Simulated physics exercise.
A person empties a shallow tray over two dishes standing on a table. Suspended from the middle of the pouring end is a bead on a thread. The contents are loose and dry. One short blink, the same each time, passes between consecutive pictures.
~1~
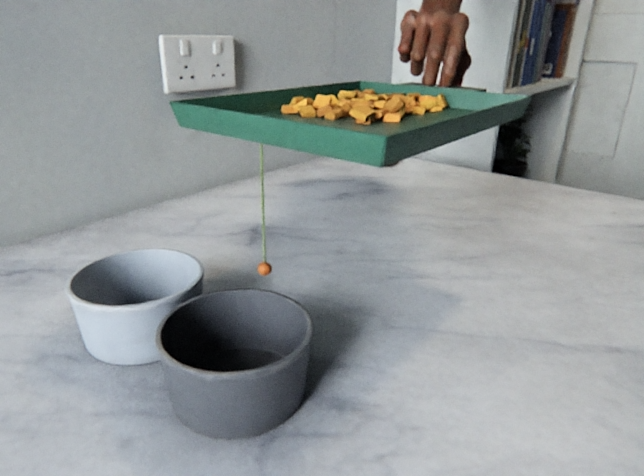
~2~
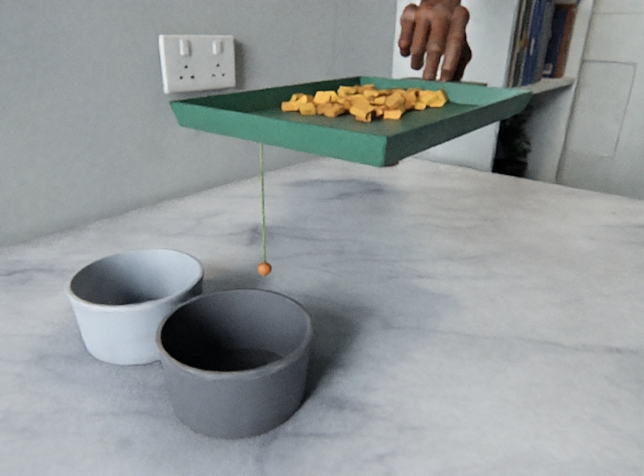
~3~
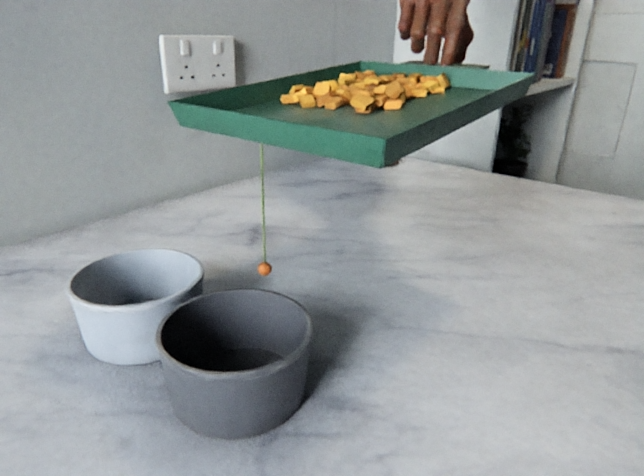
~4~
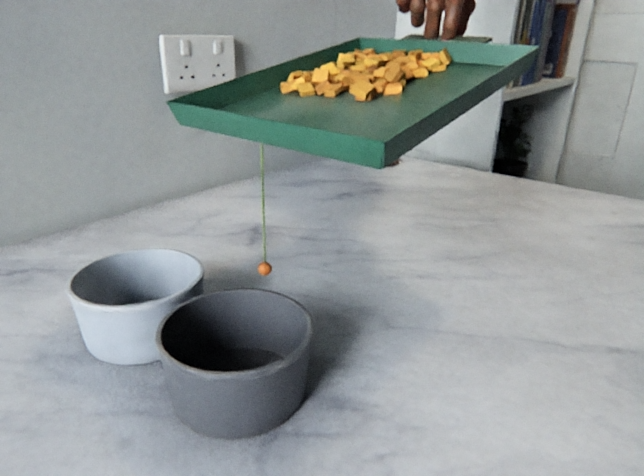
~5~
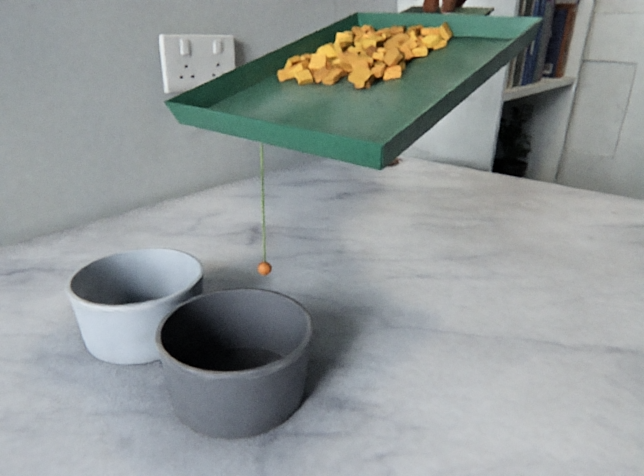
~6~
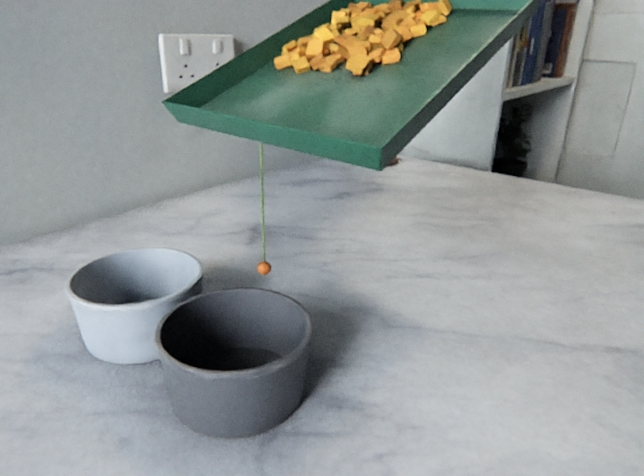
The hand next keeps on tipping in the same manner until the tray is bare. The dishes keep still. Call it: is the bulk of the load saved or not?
The bulk is saved.
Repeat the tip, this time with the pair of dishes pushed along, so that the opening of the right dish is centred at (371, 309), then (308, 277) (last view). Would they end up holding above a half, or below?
Try 1: Not up to half; try 2: Not up to half.
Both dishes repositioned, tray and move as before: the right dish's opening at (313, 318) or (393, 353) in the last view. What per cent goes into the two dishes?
About 40 and 30 per cent respectively.
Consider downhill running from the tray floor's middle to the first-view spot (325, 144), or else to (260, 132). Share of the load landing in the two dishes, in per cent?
For the first it's near 40 %, for the second near 70 %.
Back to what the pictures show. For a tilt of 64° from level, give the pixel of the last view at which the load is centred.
Close to (244, 107).
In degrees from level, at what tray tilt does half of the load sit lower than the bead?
Roughly 90 degrees of turn.
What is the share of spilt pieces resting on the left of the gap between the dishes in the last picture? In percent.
I'd put it at close to 50 per cent.
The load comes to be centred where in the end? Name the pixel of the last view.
Somewhere around (209, 377) in the last picture.
Shortly afterwards, tray tipped steeply; all but a few on the tray; a little in the air.
Next, tray tipped past a quarter turn; near a quarter on the tray; near a quarter in the right dish; a little in the left dish; near a quarter outside both; a little in the air.
Some moments later, tray tipped past a quarter turn; near half in the right dish; near a quarter in the left dish; near a third outside both.
In the end, tray tipped past a quarter turn; near half in the right dish; near a quarter in the left dish; near a third outside both.
